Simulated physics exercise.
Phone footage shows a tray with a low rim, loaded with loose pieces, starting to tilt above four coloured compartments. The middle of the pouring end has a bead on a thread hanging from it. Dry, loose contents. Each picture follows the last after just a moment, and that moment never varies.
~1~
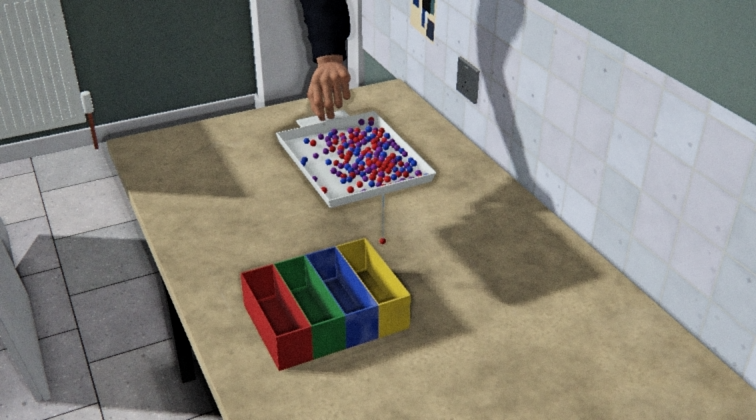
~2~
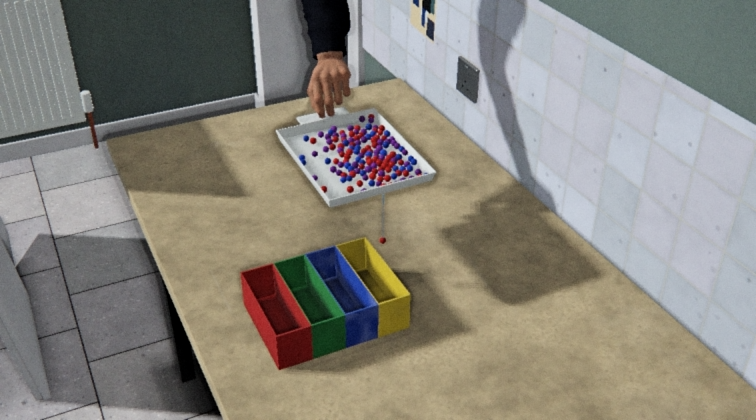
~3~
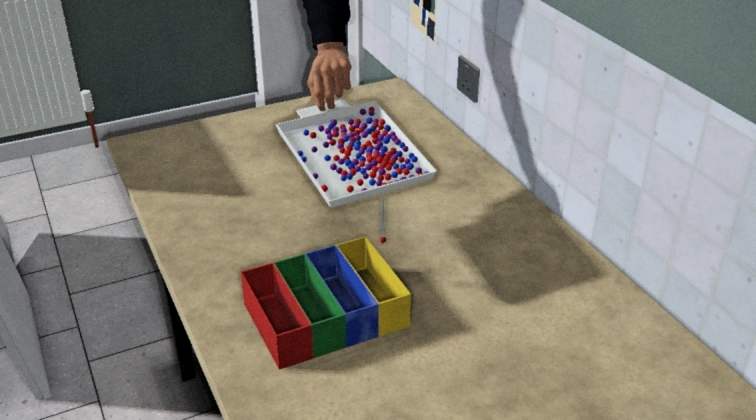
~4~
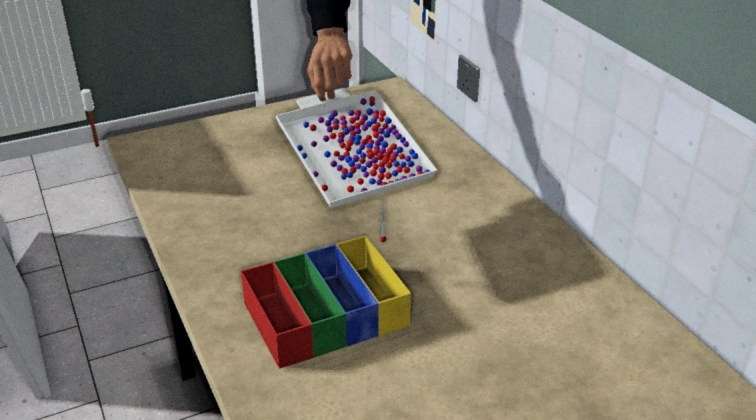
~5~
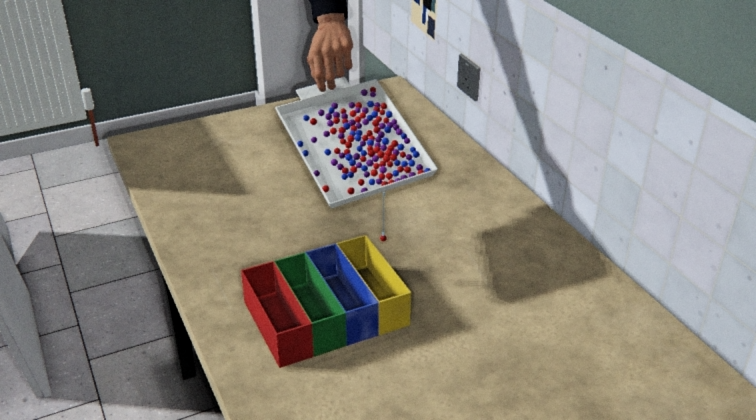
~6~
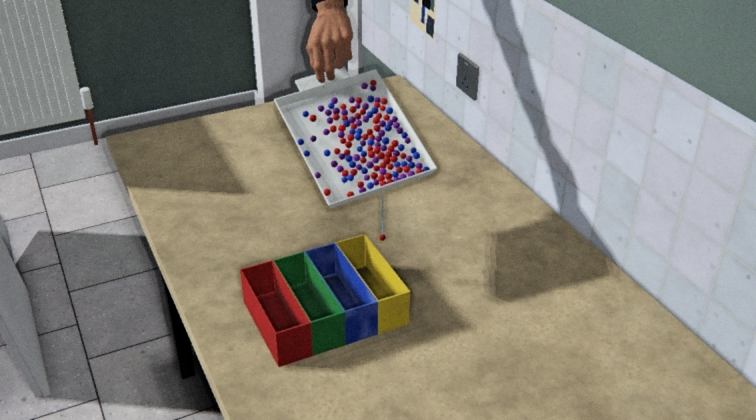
In a tiled room with a radiator at the left, a fixed, raised view looks down on a tan worktop. A hand in a dark sleeve grips a white tray of red and blue beads, a red bead hanging beneath its near edge, beyond red, green, blue and yellow compartments. The hand raises the tray's far side, steadily steepening it, and the beads shift slightly and spread.
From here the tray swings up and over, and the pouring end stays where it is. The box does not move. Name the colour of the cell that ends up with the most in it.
Blue.
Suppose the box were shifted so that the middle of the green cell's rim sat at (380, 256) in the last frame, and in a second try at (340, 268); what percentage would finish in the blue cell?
Trial 1 10%, trial 2 20%.
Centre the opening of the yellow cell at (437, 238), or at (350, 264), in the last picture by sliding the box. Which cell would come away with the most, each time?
First try: That red cell. Second try: The yellow one.
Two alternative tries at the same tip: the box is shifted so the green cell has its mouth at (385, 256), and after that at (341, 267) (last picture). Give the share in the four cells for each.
Close to 70 in a hundred, followed by close to 90 in a hundred.
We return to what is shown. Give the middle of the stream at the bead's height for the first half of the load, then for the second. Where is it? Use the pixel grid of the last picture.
About (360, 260), and after that about (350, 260).
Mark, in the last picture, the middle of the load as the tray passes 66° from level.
(363, 195).
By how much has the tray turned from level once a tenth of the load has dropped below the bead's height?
About 65°.
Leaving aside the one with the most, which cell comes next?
The runner-up is yellow.
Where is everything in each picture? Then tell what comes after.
The first picture shows corners of the pouring end near (330, 198) and (432, 172), level; middle of the load near (369, 156), round plastic beads; bead on its thread near (383, 241); red cell near (294, 345); green cell near (329, 334); blue cell near (362, 324); yellow cell near (394, 313).
The second picture shows corners of the pouring end near (330, 198) and (432, 171), level; middle of the load near (369, 155).
The third picture shows corners of the pouring end near (331, 198) and (432, 170), tipped barely, lowest at the left corner; middle of the load near (369, 151).
The fourth picture shows corners of the pouring end near (331, 200) and (433, 169), tipped a little, lowest at the left corner; middle of the load near (370, 146).
The fifth picture shows corners of the pouring end near (331, 201) and (433, 168), tipped clearly, lowest at the left corner; middle of the load near (371, 143), a little on the move.
The sixth picture shows corners of the pouring end near (330, 201) and (433, 167), tipped clearly, lowest at the left corner; middle of the load near (371, 143), all but a few on the move; red cell near (294, 341); green cell near (328, 330); blue cell near (361, 320); yellow cell near (394, 310).
Shortly afterwards, tray tipped steeply; near two thirds on the tray; a little in the blue cell; only a few in the yellow cell; only a few in the green cell; near a quarter falling or outside the box.
Next, tray tipped past a quarter turn; only a few on the tray; near a third in the blue cell; near a quarter in the yellow cell; only a few in the green cell; only a few in the red cell; near a quarter falling or outside the box.
Some moments later, tray tipped past a quarter turn; near half in the blue cell; near a quarter in the yellow cell; only a few in the green cell; only a few in the red cell; near a quarter falling or outside the box.
In the end, tray tipped past a quarter turn; near half in the blue cell; near a quarter in the yellow cell; only a few in the green cell; only a few in the red cell; near a quarter outside the box.
